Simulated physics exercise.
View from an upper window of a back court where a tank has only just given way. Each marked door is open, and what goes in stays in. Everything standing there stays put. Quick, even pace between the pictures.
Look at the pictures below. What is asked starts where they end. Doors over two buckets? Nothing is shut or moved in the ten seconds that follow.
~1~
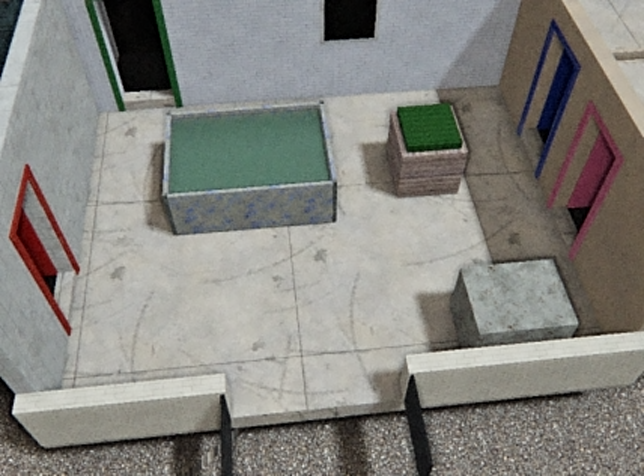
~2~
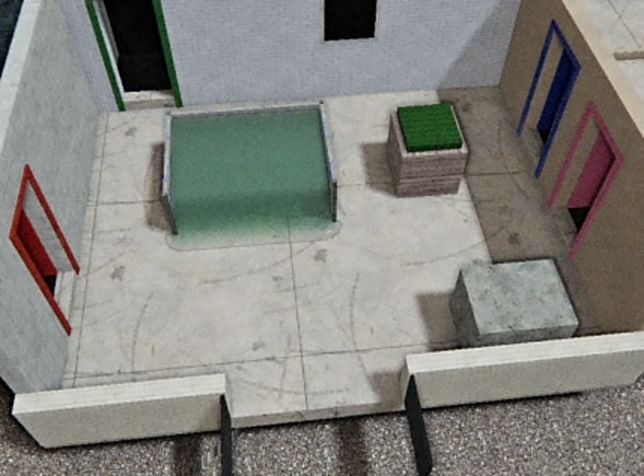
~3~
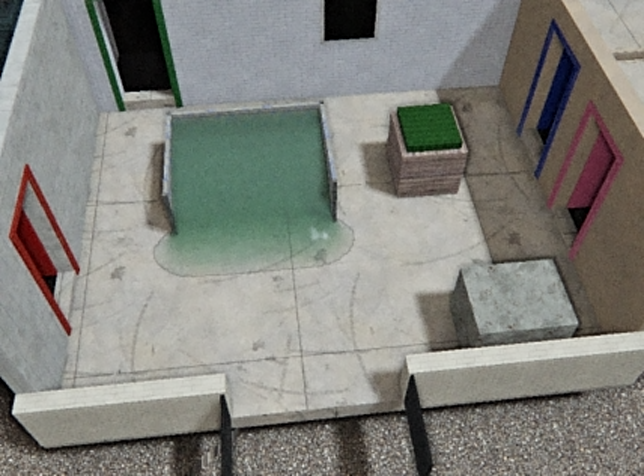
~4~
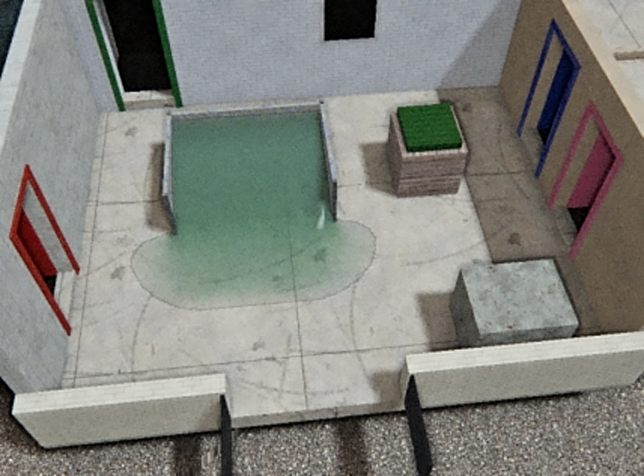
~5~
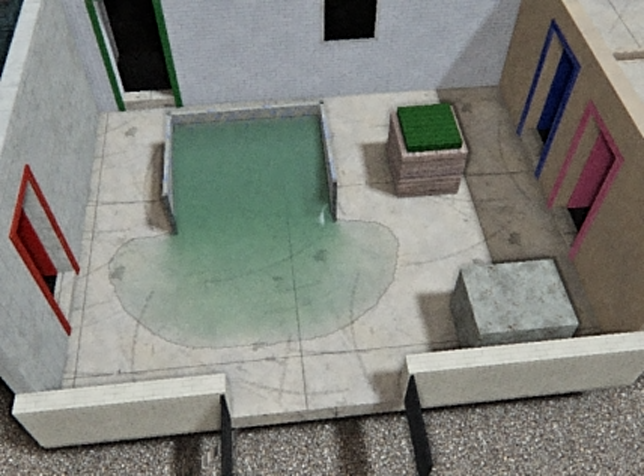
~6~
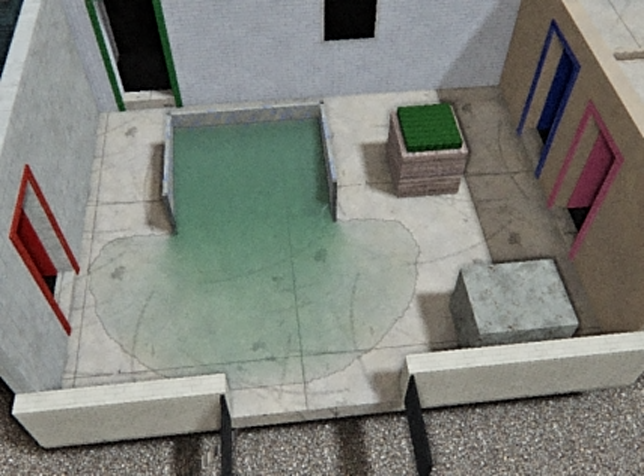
My prediction: I expect the blue door to let through an acceptable amount; I expect the red door to let through an acceptable amount; I expect the green door to let through an acceptable amount; I expect the pink door to let through an acceptable amount.
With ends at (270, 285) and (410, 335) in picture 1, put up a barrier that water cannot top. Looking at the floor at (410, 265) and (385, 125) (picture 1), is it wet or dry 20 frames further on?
As listed: Awash, not flooded.
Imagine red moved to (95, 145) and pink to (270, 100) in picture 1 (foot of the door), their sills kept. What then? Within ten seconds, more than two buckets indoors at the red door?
I'd say red door falls short.
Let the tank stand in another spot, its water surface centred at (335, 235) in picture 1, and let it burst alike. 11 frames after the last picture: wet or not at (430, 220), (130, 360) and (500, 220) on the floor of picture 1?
In order: Submerged, submerged, untouched.
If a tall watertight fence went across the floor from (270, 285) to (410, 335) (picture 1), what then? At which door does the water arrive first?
The door marked red is first.
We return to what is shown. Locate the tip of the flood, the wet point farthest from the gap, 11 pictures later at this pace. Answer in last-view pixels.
Approximate pixel: (605, 362).
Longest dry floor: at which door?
It's the blue door.
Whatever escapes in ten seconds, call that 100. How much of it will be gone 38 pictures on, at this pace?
Approximately 85 in a hundred, I think.
A moment on, water covers 40 % of the floor; the blue door not reached, the red door wet at the sill, nothing in, the green door not reached, the pink door not reached.
Next, water covers 40 % of the floor; the blue door not reached, the red door wet at the sill, nothing in, the green door not reached, the pink door not reached.
Then, water covers 50 % of the floor; the blue door not reached, the red door under two buckets in, the green door not reached, the pink door wet at the sill, nothing in.
Later, water covers 75 % of the floor; the blue door wet at the sill, nothing in, the red door under two buckets in, the green door wet at the sill, nothing in, the pink door wet at the sill, nothing in.
In the end, water covers 95 % of the floor; the blue door wet at the sill, nothing in, the red door under two buckets in, the green door wet at the sill, nothing in, the pink door wet at the sill, nothing in.
